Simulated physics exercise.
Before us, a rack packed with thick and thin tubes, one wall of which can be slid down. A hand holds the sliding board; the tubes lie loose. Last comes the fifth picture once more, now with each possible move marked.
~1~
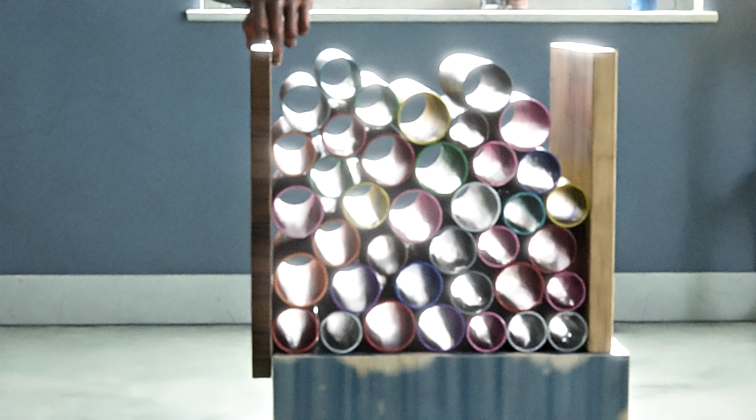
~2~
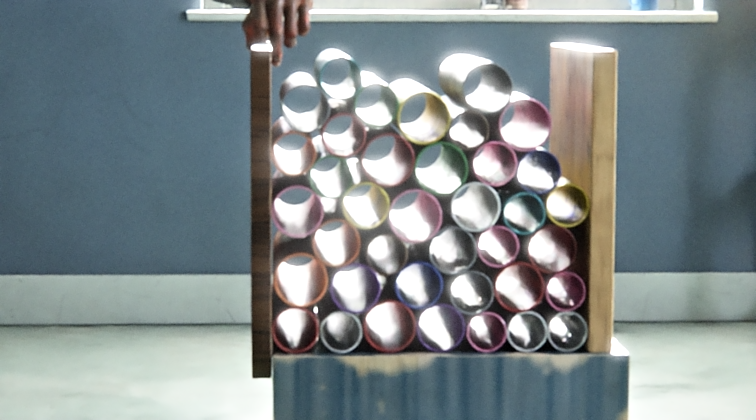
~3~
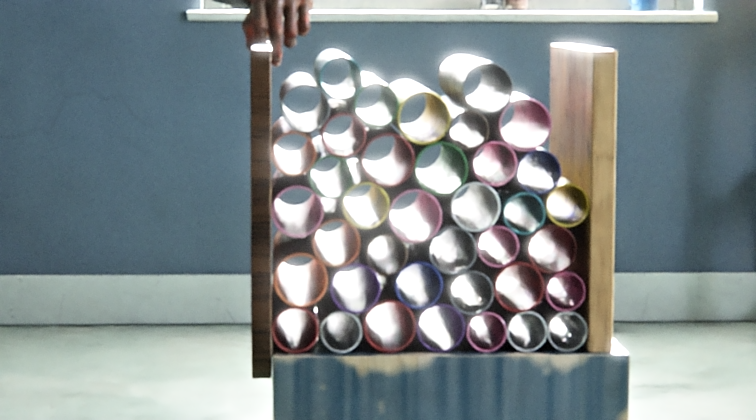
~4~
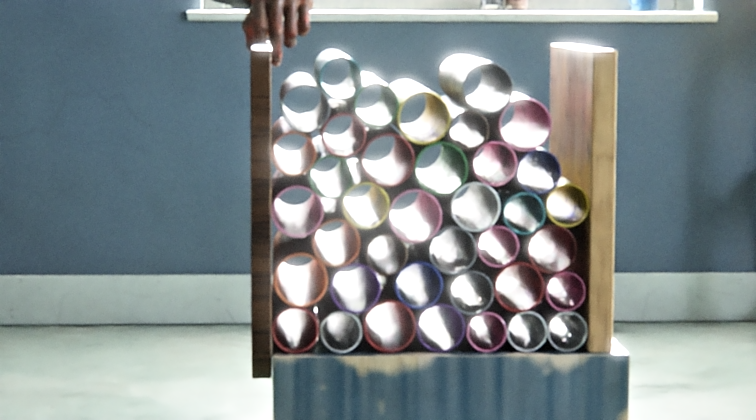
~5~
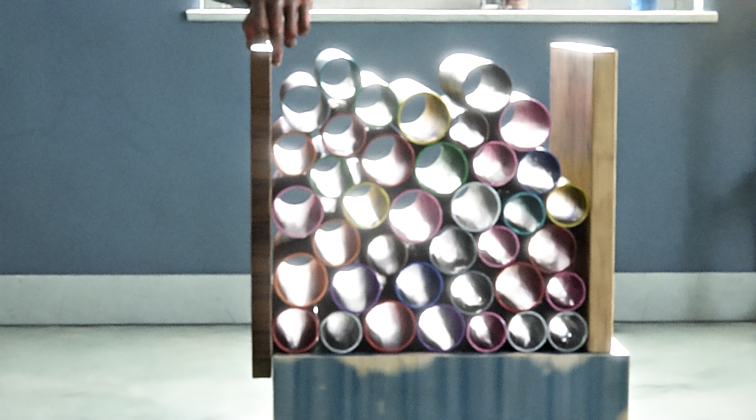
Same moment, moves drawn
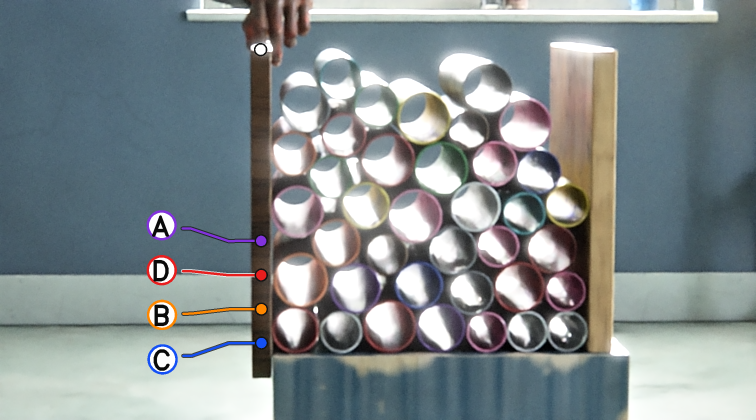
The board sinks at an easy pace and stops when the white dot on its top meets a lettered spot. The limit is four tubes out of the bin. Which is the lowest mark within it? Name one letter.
It can be let down to A.
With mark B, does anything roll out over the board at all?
Yes.
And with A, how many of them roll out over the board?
With A, three.
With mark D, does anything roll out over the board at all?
At D: Yes.
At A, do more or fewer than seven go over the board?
At A, fewer than seven.
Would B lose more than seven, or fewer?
More than seven.
On the marked copy, A at (261, 241); B at (262, 309); C at (262, 343); D at (261, 275); the white dot at (261, 50).
With A. Early on, top of the board (271, 133).
Further on, top of the board (271, 229).
At the end, top of the board (271, 240), three out over the board.
As for the rest, B more than four out over the board; C more than four out over the board; D more than four out over the board.
